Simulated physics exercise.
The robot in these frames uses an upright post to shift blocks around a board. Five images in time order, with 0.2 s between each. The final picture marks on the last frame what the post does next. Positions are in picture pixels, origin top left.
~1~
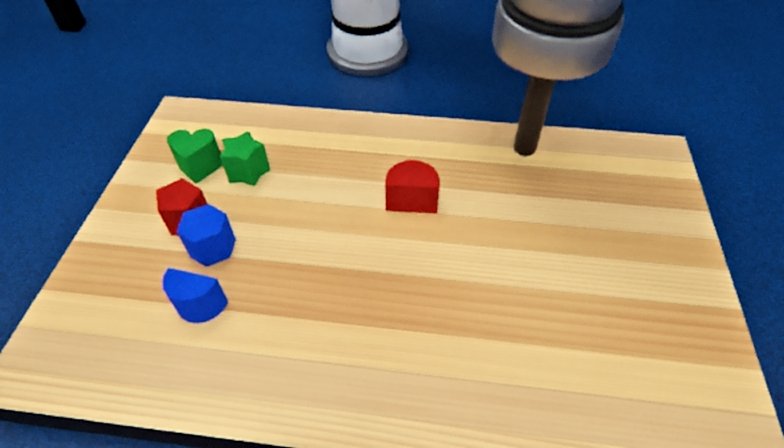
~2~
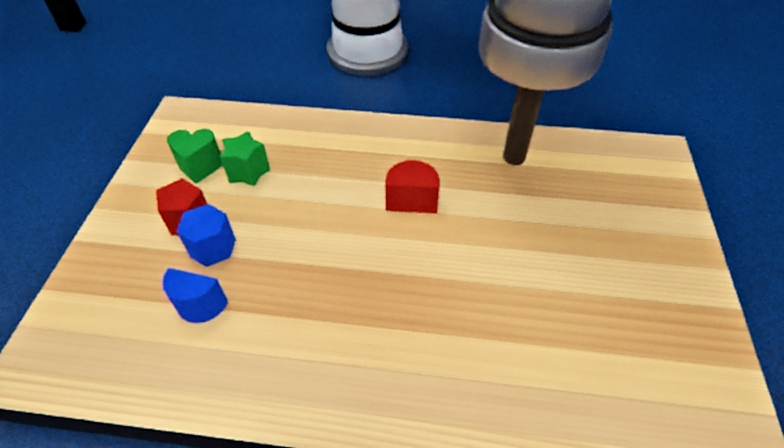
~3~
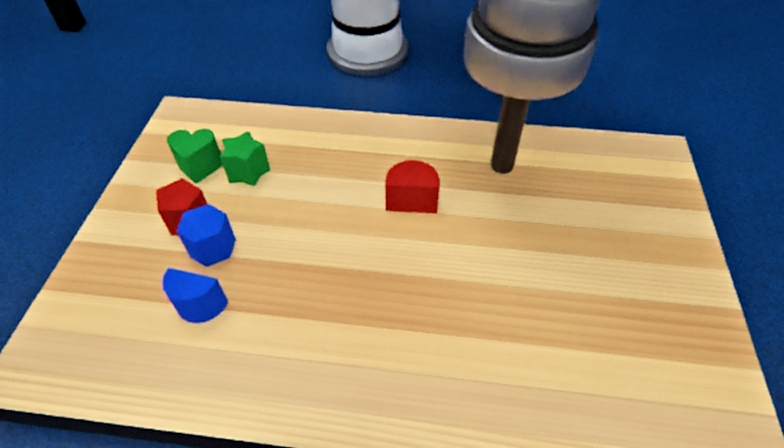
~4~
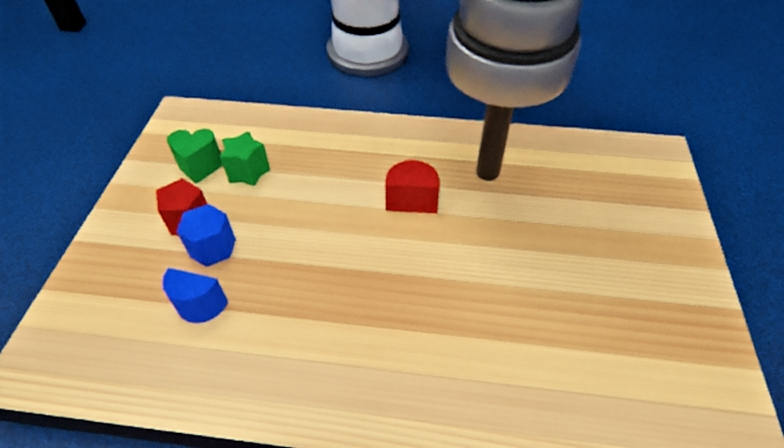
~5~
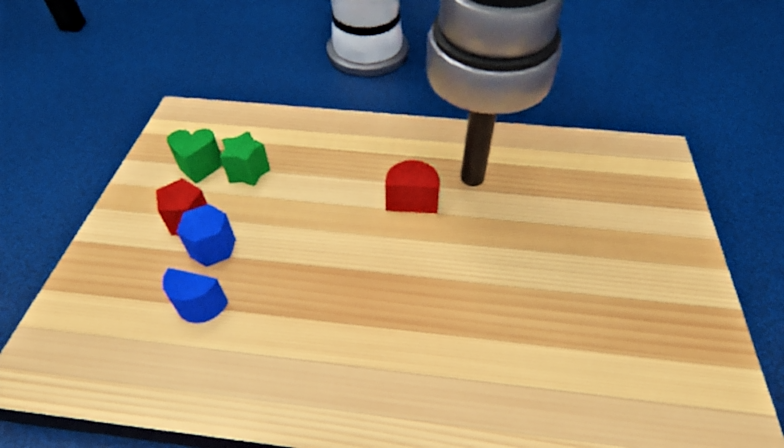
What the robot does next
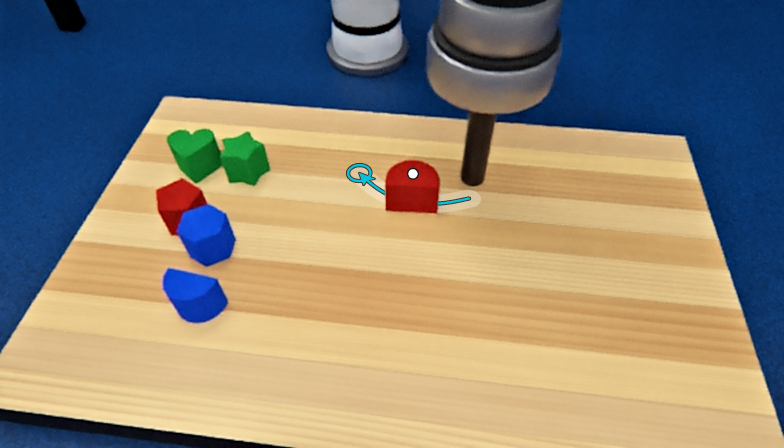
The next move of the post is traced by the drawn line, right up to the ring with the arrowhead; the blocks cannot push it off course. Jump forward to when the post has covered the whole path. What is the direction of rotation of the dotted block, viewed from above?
Short answer: Counterclockwise.
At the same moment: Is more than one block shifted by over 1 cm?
No
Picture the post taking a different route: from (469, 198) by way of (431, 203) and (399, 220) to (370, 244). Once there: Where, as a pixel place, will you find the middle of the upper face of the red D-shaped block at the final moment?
Final place: (359, 185).
The drawn path runs from (469, 198) via (428, 204) and (387, 194), ending at (359, 173); the dot is on the red D-shaped block.
What follows on the original path. One third of the way, post (429, 184); red D-shaped block (391, 173).
Two thirds of the way, post (387, 174); red D-shaped block (349, 165).
At the end, post (358, 153); red D-shaped block (322, 157), turned 35° anticlockwise.
